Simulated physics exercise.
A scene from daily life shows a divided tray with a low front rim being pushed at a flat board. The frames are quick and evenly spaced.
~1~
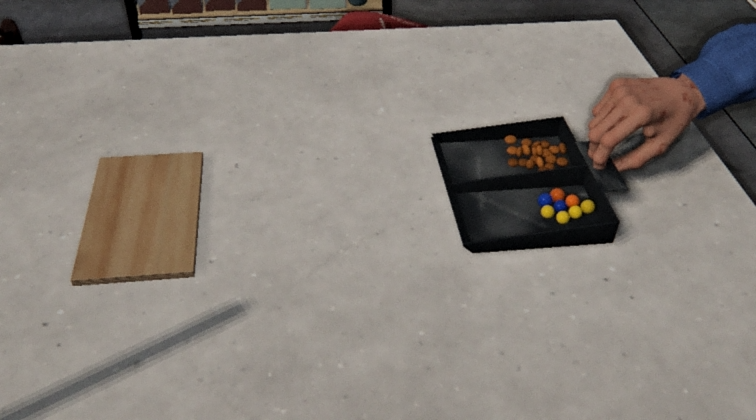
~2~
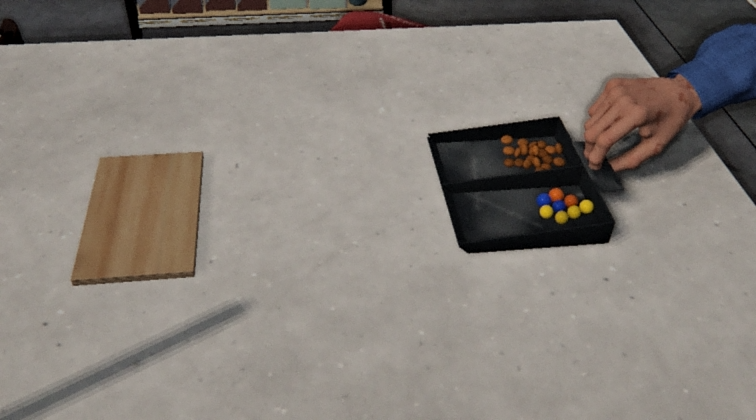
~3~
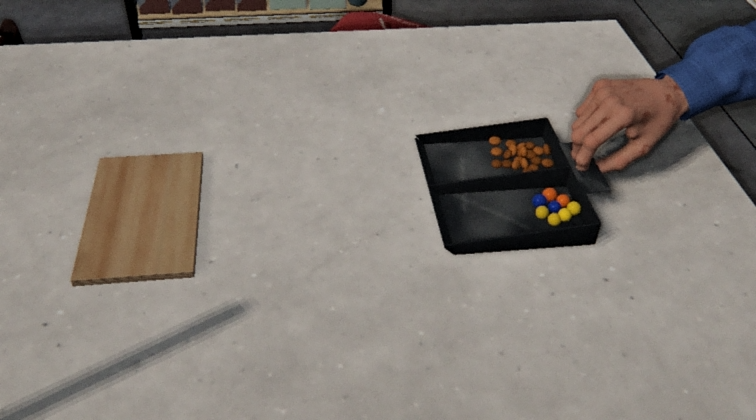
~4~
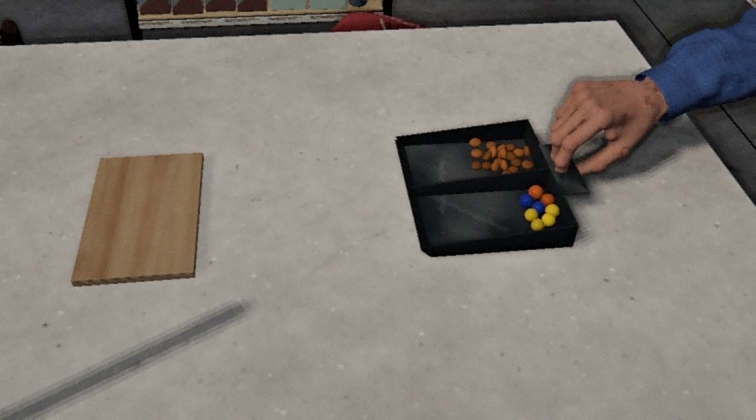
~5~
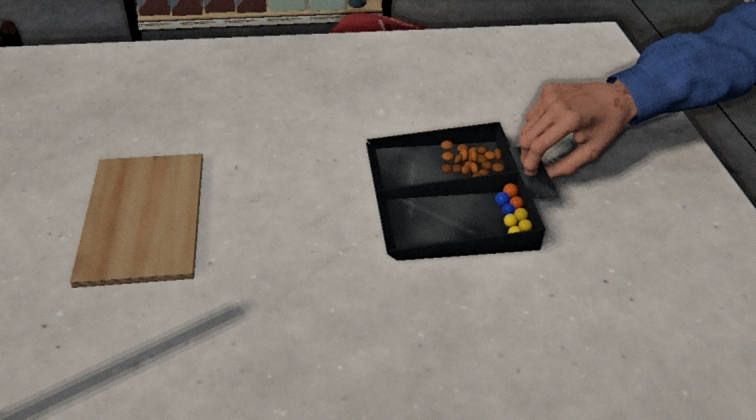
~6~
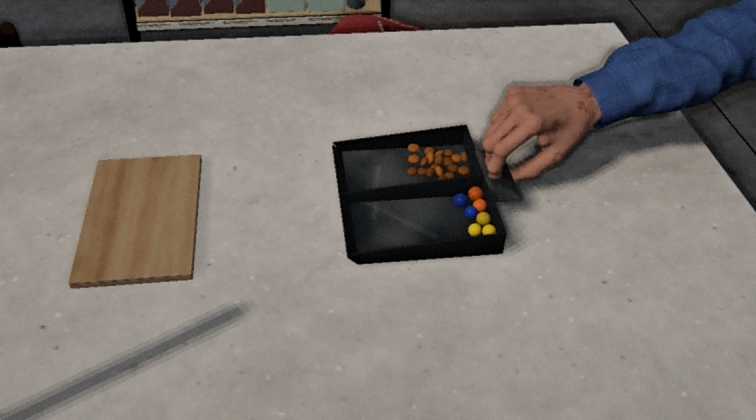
On a pale speckled tabletop, a hand slides a black divided tray of brown bits and coloured balls left toward a wooden board.
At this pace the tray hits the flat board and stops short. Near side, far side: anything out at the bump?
Nearer lot - some out; farther lot - none out.
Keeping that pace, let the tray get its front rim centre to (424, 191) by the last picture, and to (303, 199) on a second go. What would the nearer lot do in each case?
Lab note - place 1: Held in; place 2: Some overflow.
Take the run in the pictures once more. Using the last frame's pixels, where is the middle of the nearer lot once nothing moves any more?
Roughly at (307, 226).
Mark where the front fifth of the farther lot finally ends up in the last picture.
Approx. (230, 172) px.
Then, 0.11 s later than the last frame, tray still sliding, front rim near (270, 201); nearer lot all inside; farther lot all inside.
Then, 0.32 s later than the last frame, tray stopped at the flat board; nearer lot all inside, moved towards the front rim; farther lot all inside, moved towards the front rim.
Then, 0.53 s later than the last frame, tray stopped at the flat board; nearer lot roughly a third out of the tray; farther lot all inside, moved towards the front rim.
When it is over, tray stopped at the flat board; nearer lot roughly a third out of the tray; farther lot all inside, moved towards the front rim.
